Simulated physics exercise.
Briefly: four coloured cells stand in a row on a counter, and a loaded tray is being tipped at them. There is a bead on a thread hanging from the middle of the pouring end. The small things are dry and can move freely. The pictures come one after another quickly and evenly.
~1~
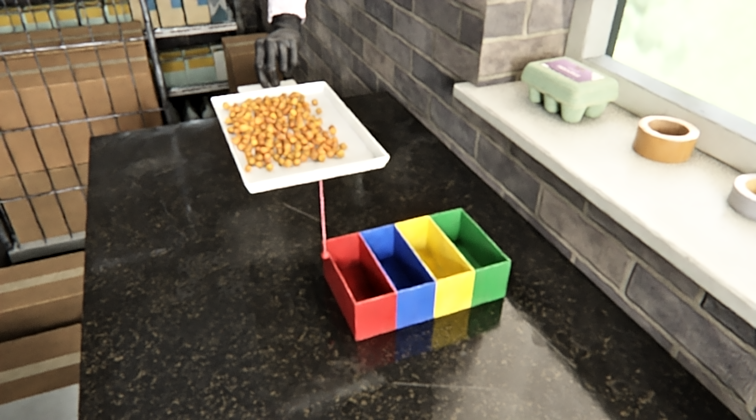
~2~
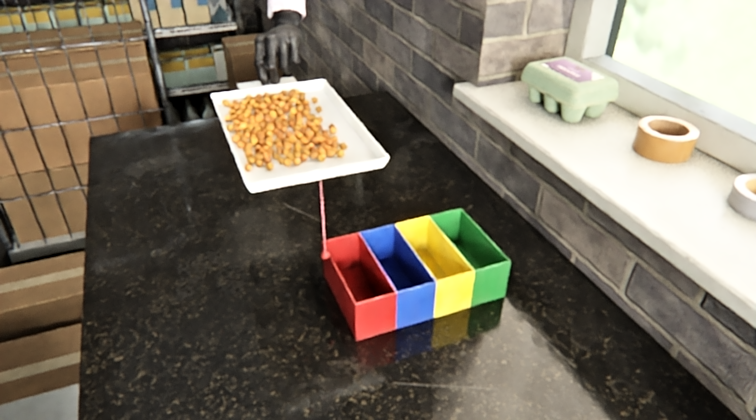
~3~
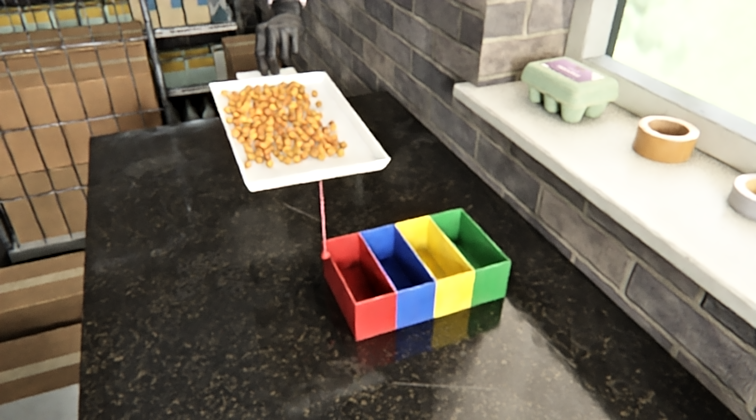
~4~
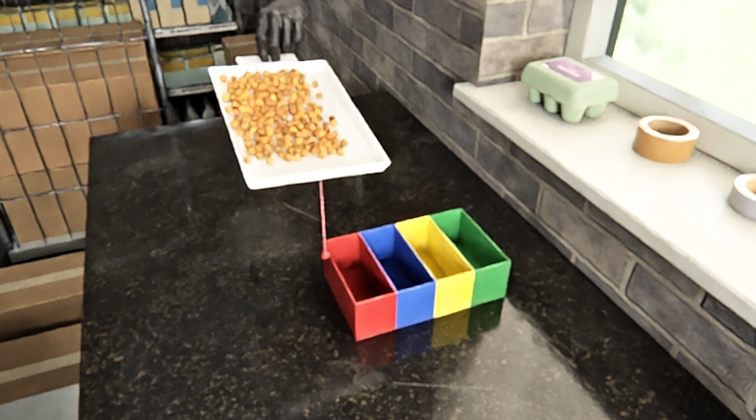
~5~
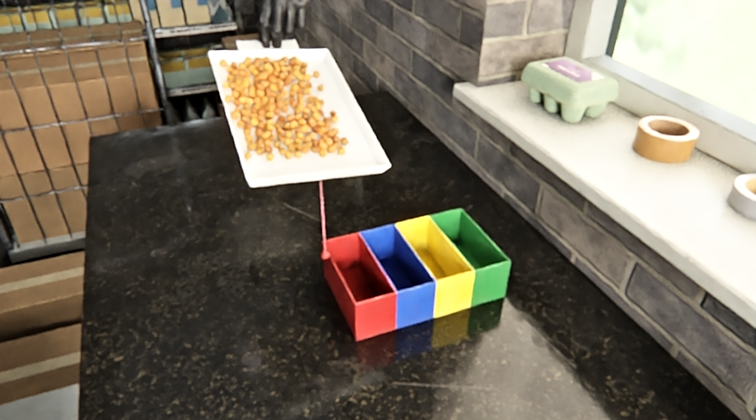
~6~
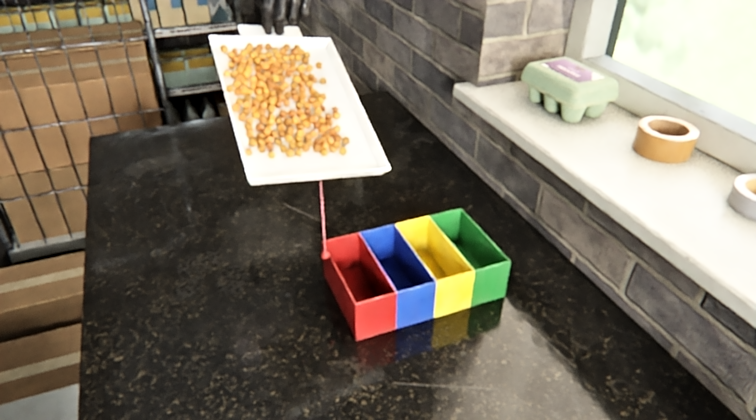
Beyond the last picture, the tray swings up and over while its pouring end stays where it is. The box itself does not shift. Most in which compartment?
Blue compartment.
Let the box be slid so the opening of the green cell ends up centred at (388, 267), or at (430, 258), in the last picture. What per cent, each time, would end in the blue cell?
It comes to near 0 per cent the first time and near 20 per cent the second time.
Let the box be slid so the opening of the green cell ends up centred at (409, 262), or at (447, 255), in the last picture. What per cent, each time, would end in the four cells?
First case 100 in a hundred, second case 100 in a hundred.
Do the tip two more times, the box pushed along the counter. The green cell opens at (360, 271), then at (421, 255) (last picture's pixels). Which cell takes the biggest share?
First place: The green one; second place: The cell in yellow.
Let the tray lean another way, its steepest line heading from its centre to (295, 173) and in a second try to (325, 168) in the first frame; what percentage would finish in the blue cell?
Roughly 0 percent first and 30 percent second.
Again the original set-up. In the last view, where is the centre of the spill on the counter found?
The middle is around (350, 348).
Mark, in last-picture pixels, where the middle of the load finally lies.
Close to (392, 298) in the last view.
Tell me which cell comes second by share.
Red.
Shortly afterwards, tray tipped steeply; all but a few on the tray; only a few in the red cell; a little falling or outside the box.
Next, tray tipped past a quarter turn; a little on the tray; near a third in the blue cell; near a quarter in the red cell; a little in the yellow cell; only a few in the green cell; near a quarter falling or outside the box.
Some moments later, tray tipped past a quarter turn; near half in the blue cell; near a third in the red cell; a little in the yellow cell; only a few in the green cell; a little falling or outside the box.
In the end, tray tipped past a quarter turn; near half in the blue cell; near a third in the red cell; a little in the yellow cell; only a few in the green cell; a little outside the box.
